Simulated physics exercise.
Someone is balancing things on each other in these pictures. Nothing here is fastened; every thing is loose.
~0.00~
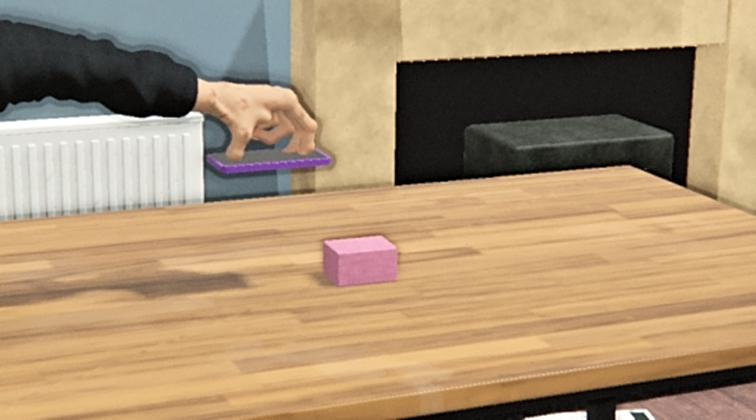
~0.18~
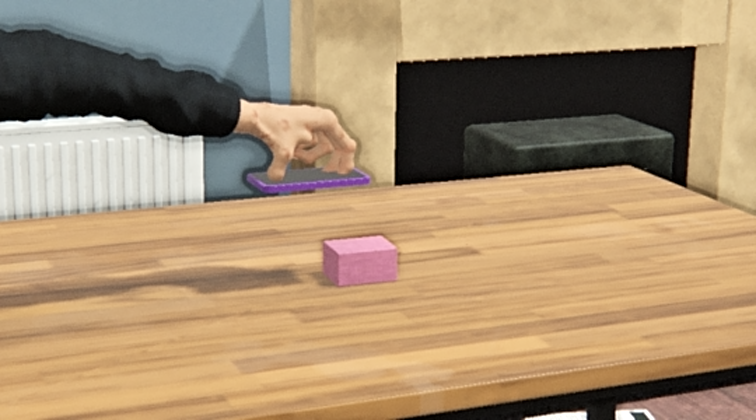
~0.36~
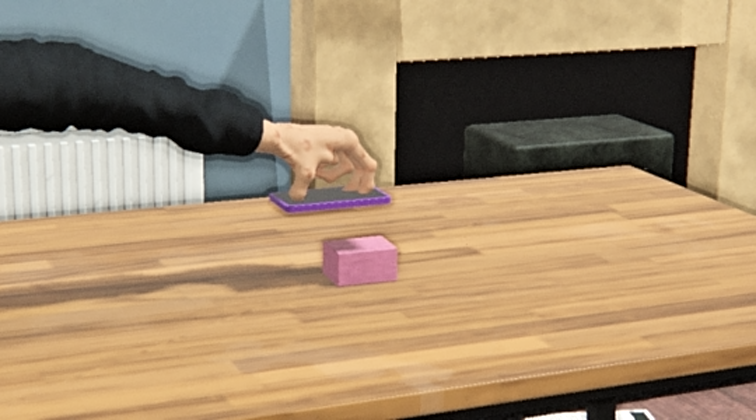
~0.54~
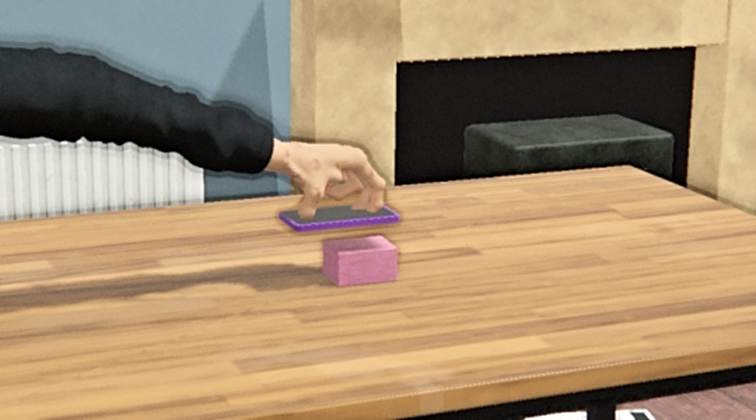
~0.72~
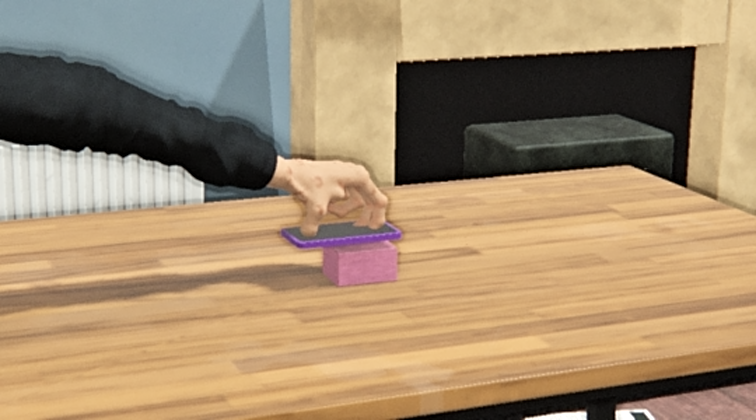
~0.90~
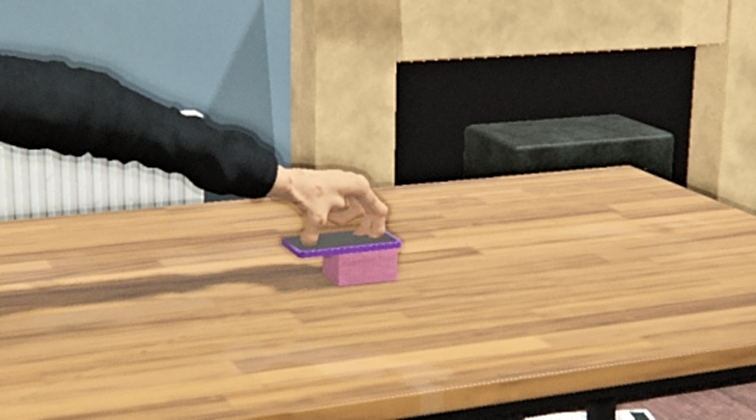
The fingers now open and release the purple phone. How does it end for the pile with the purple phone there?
The tower stays put.
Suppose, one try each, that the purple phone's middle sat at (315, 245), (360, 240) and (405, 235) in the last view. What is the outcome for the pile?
The pile collapses in the first case, remains standing in the second case and collapses in the third case.
After 1.30 s, nothing has stirred.
After 1.80 s, purple phone resting near (341, 243).
At rest (2.6 s), both in place. Seen from the same camera at the end, purple phone near (341, 243). The pile holds.
